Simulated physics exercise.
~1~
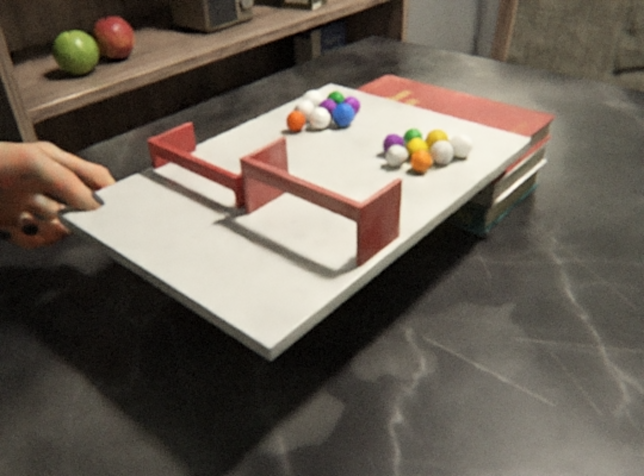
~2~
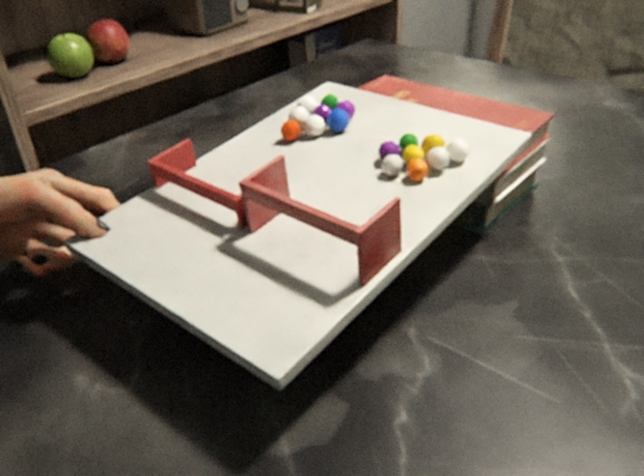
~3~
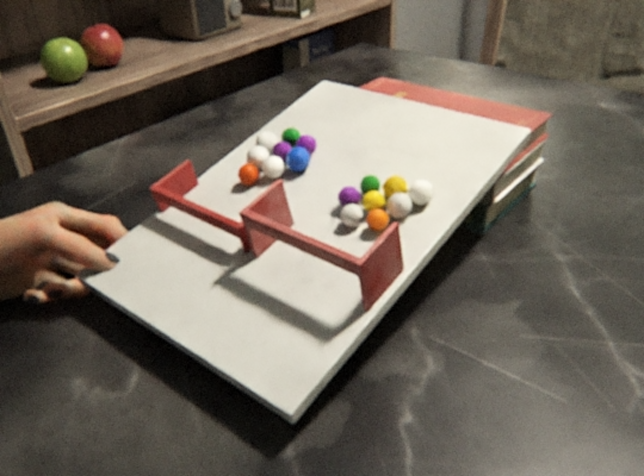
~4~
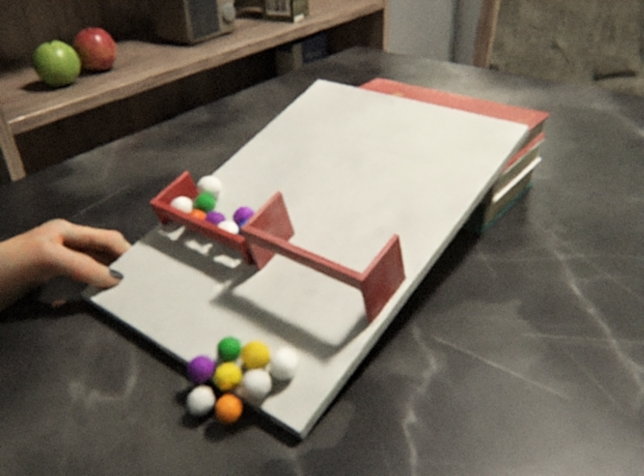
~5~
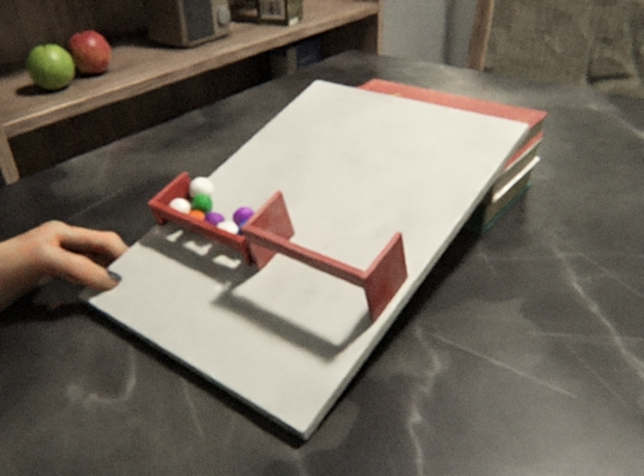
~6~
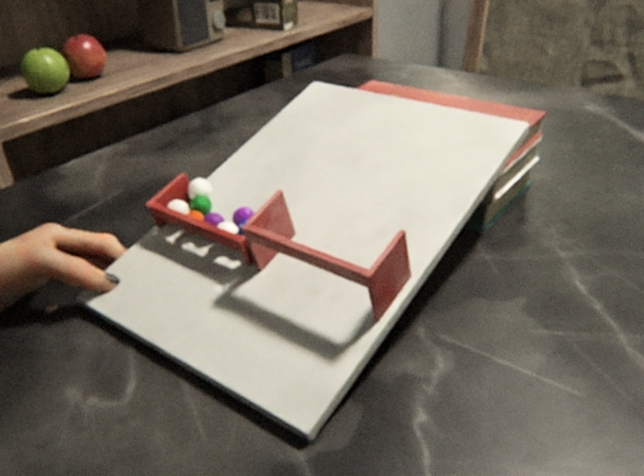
Two clusters of small colourful balls sit near the raised end of a pale board, which leans on a stack of books while a hand holds its other end above a dark, veined table. The hand lowers that end, steepening the slope, and both clusters start sliding down towards two red barriers. The nearer cluster passes beneath the front barrier and reaches the board's lower edge, while the farther one runs into the back barrier and bunches up there. The nearer balls then disappear from view, leaving the others held behind the back barrier as the tilted board rests still.
